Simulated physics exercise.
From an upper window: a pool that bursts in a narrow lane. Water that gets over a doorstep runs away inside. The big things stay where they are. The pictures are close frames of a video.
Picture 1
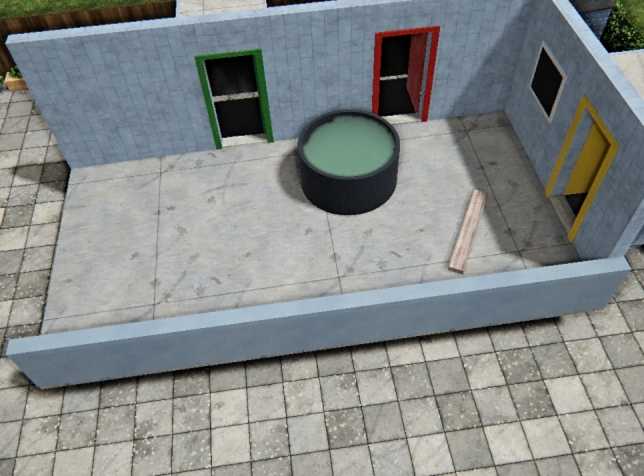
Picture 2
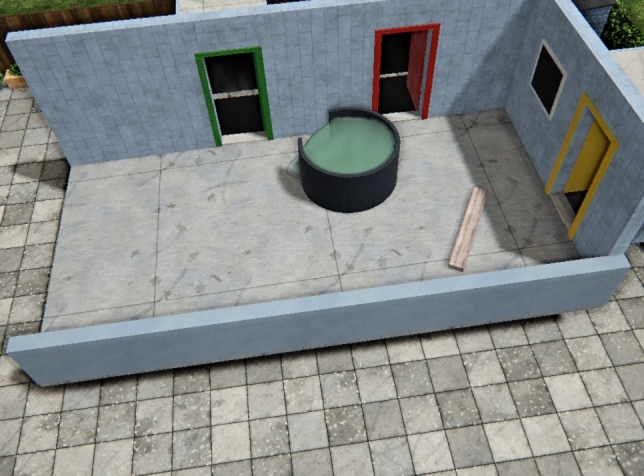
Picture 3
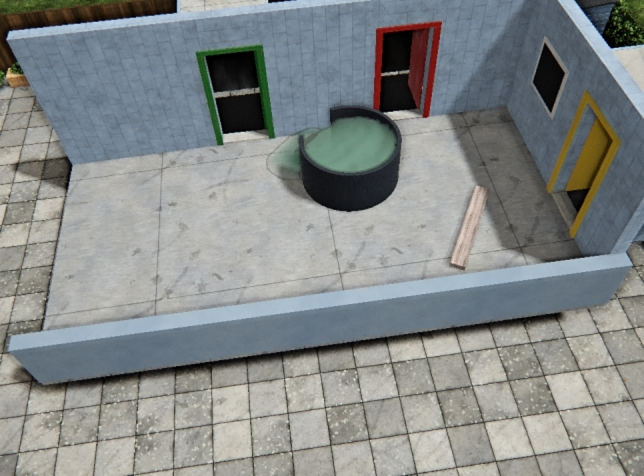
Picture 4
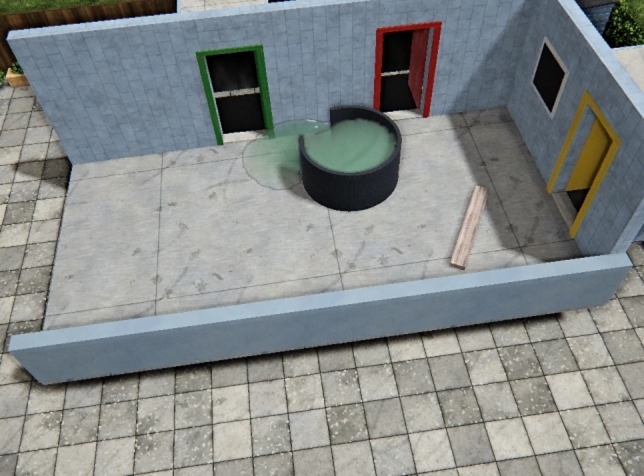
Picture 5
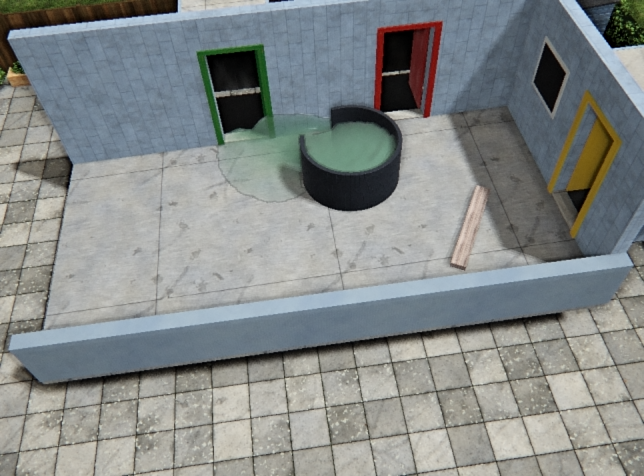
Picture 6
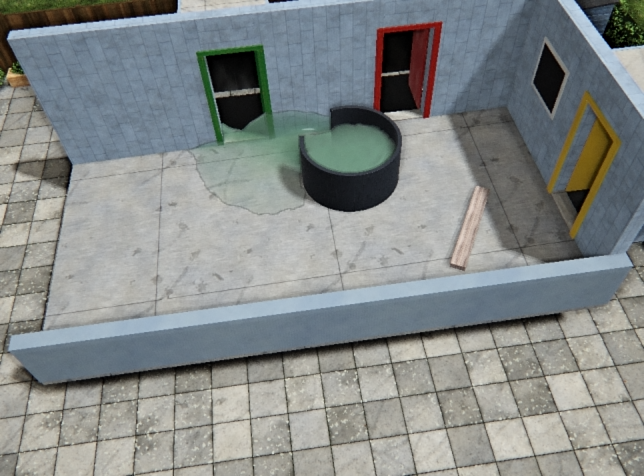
A walled yard of pale blue block and grey stone slabs is seen from high above, with paving outside its low front wall. A dark round pool of green water stands near the back wall between a green-framed and a red-framed doorway, with a yellow doorway and a plank to the right. The pool's far left side opens and water pours out, spreading leftward across the slabs.
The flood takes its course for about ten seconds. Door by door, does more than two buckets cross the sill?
One by one: The red door stays under that; the green door takes more than that; the yellow door stays under that.
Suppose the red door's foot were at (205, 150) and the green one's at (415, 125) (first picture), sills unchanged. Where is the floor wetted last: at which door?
That is the yellow-painted one.
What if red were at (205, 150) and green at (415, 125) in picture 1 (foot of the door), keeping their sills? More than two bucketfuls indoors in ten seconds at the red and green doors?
My reading: Red lets more in, green takes less.
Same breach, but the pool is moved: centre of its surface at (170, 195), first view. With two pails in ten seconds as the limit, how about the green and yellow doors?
Then: The green door keeps below it, the yellow door keeps below it.
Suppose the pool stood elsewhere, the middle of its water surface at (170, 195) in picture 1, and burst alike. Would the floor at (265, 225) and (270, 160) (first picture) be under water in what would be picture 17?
In that order: Dry, wet.
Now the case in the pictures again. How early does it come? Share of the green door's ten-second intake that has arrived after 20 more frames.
About 85 per cent.
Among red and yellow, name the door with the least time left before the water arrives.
I say the door marked red.
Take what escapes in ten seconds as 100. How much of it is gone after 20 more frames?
I make it 55 per cent.
A moment on, water covers 20 % of the floor; the red door wet at the sill, nothing in, the green door far over two buckets in, the yellow door not reached.
Next, water covers 35 % of the floor; the red door wet at the sill, nothing in, the green door far over two buckets in, the yellow door not reached.
Then, water covers 40 % of the floor; the red door under two buckets in, the green door far over two buckets in, the yellow door wet at the sill, nothing in.
Later, water covers 50 % of the floor; the red door under two buckets in, the green door far over two buckets in, the yellow door wet at the sill, nothing in.
In the end, water covers 40 % of the floor; the red door under two buckets in, the green door far over two buckets in, the yellow door wet at the sill, nothing in.
